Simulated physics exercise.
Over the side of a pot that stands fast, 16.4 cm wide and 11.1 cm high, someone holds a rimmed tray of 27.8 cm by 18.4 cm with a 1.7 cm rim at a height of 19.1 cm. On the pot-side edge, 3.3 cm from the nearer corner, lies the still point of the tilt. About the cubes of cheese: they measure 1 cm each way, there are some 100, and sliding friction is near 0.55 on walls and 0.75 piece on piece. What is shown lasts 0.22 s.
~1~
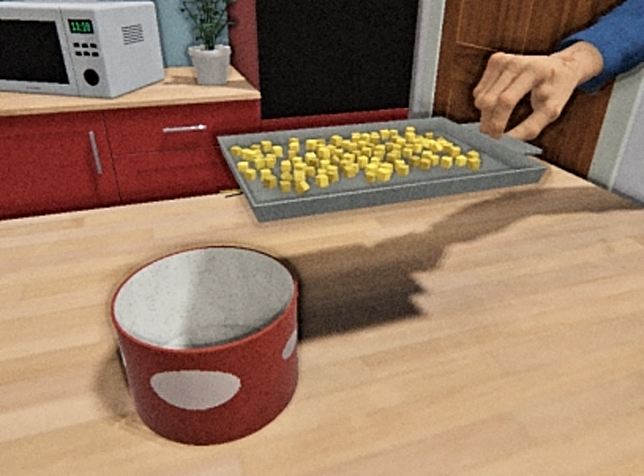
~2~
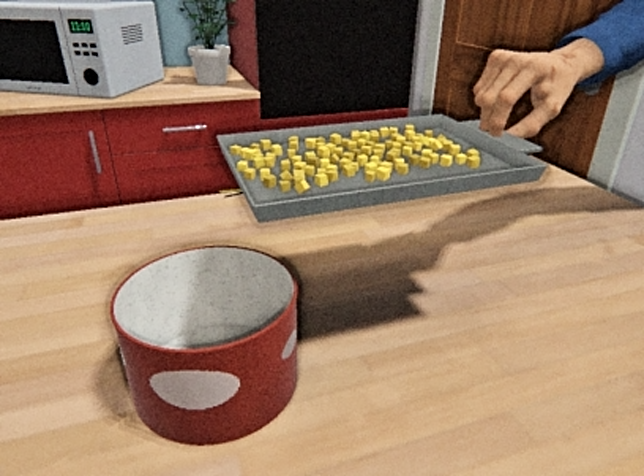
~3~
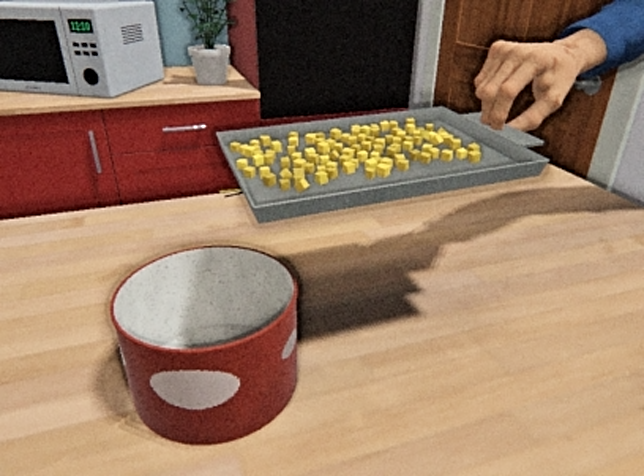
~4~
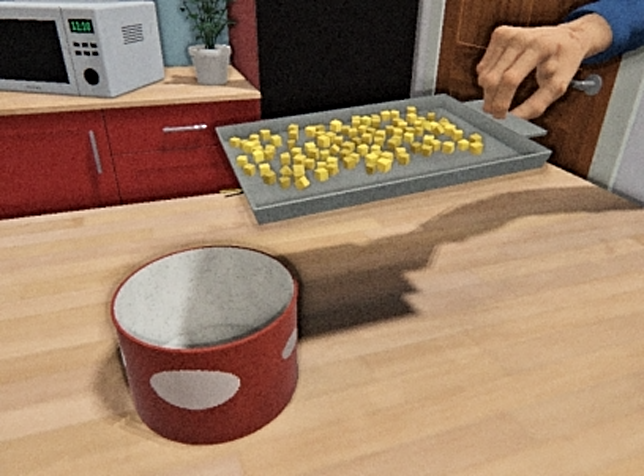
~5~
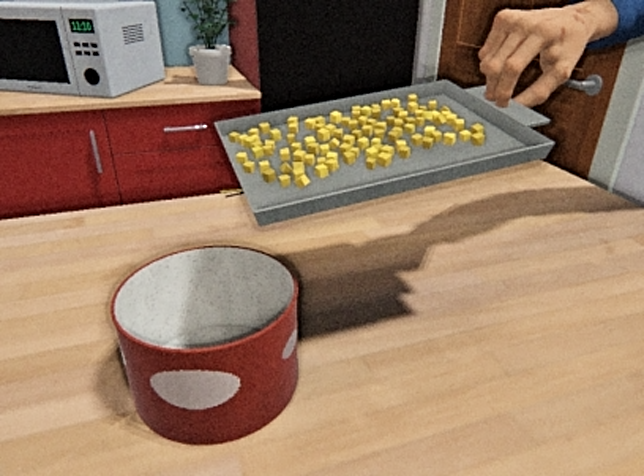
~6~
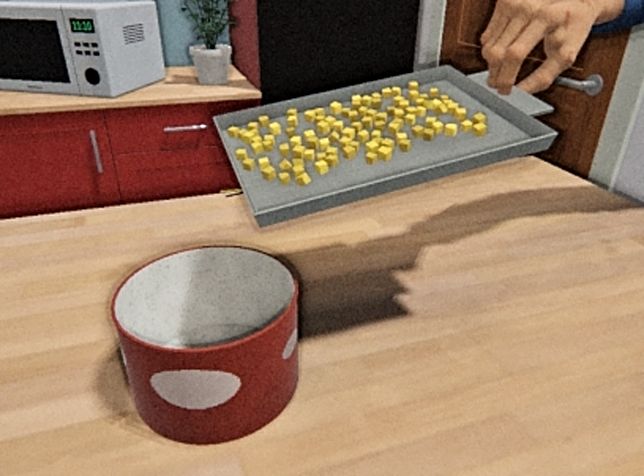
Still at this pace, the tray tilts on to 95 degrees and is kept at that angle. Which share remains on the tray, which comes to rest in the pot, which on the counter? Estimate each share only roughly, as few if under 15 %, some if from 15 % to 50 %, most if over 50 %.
Roughly: Left on the tray few, pot most, counter some.
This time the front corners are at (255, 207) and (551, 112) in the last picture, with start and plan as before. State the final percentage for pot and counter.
That works out as pot 85 and counter 10.
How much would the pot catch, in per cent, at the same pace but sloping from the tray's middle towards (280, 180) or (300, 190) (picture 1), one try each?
Roughly 75 per cent on the first try and 90 per cent on the second.
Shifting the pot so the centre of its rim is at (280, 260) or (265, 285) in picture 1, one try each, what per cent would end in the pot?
First try around 5 %, second around 75 %.
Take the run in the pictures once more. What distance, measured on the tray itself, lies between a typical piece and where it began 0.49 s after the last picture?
About 8 cm.
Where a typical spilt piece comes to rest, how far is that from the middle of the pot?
20 cm.
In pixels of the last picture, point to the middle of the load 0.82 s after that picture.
At that moment the load's centre is around (253, 286).
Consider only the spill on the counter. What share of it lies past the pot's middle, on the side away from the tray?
Roughly 50 per cent.
Then, 0.49 s after the last picture, tilt 52 degrees; the tray holds 100 %, the pot 0 %.
Then, 0.82 s after the last picture, tilt 78 degrees; the tray holds 45 %, the pot 20 %.
Then, 1.25 s after the last picture, tilt 95 degrees; the tray holds 0 %, the pot 55 %.
In the end, tray 0 %, pot 65 %, counter 35 %.
